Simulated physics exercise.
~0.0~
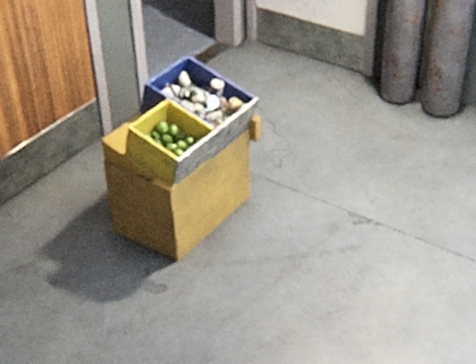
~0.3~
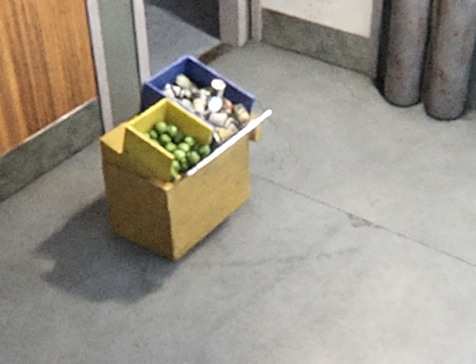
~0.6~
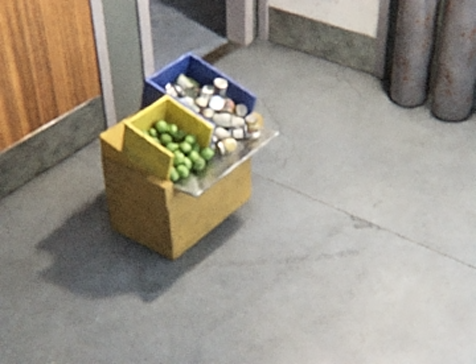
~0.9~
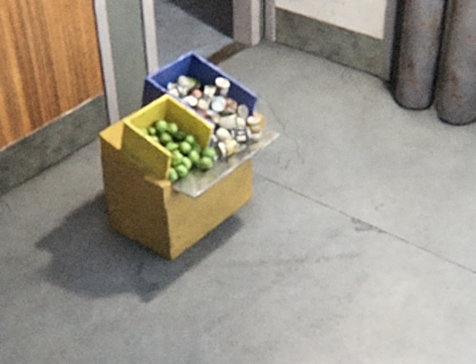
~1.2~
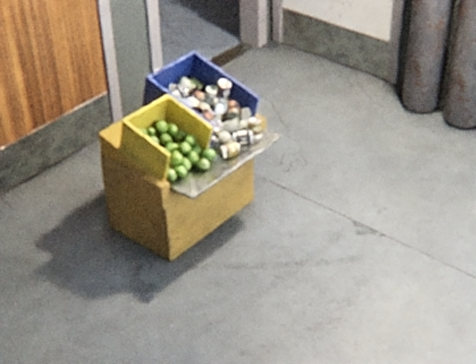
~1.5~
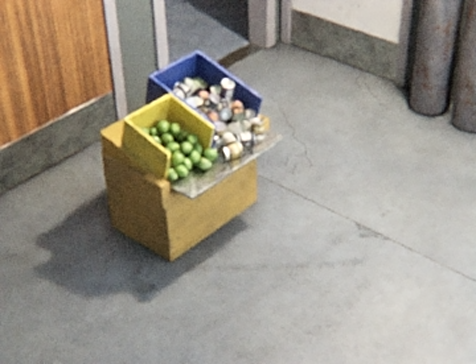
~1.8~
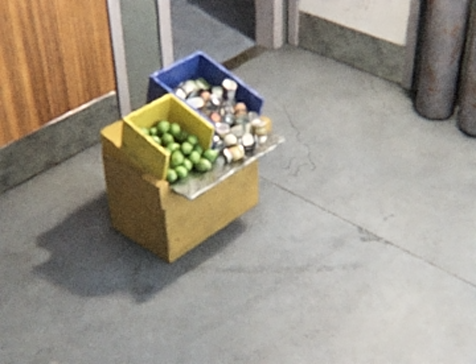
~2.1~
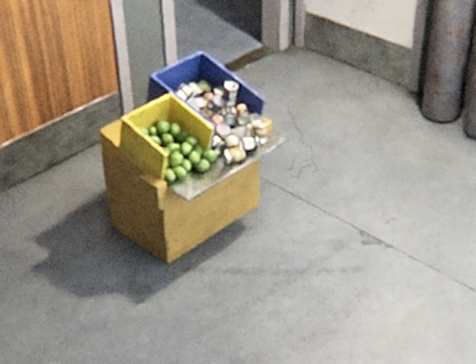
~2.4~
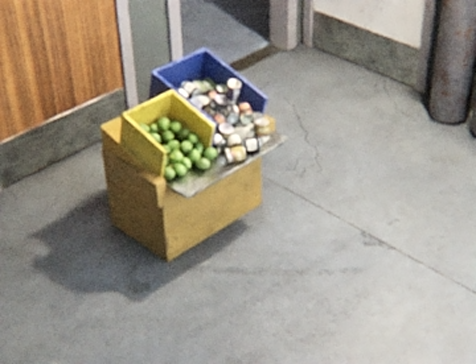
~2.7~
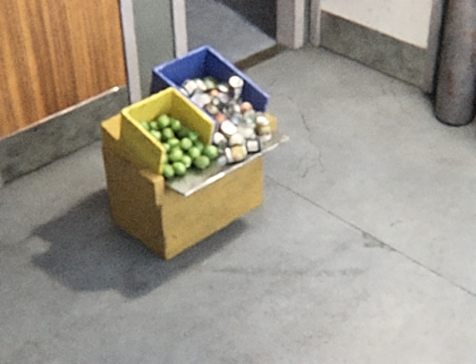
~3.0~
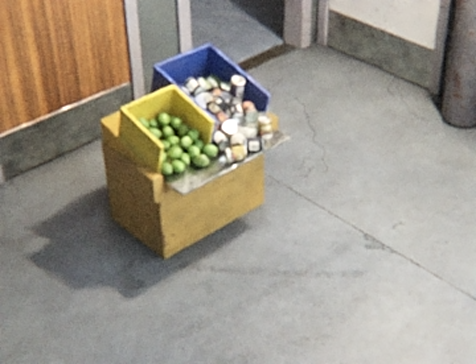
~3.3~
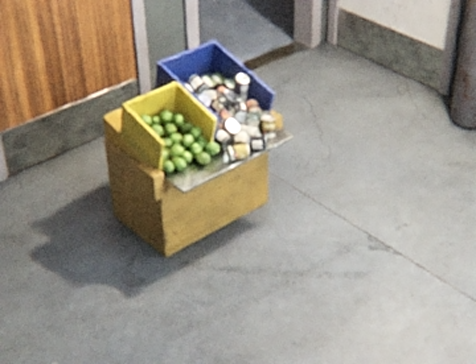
At first, a yellow chute of round green pieces and a blue chute of small tins sit side by side on a yellowish box-like base on a grey floor, with a flap standing across their front. The flap swings down toward the right, opening both chutes. The green pieces and the tins shift forward and crowd at the lowered edge. Then the flap stays lowered, and a few tins settle a little in the heap. The view drifts slightly sideways round the scene, and it ends with both piles resting there, none fallen to the floor.
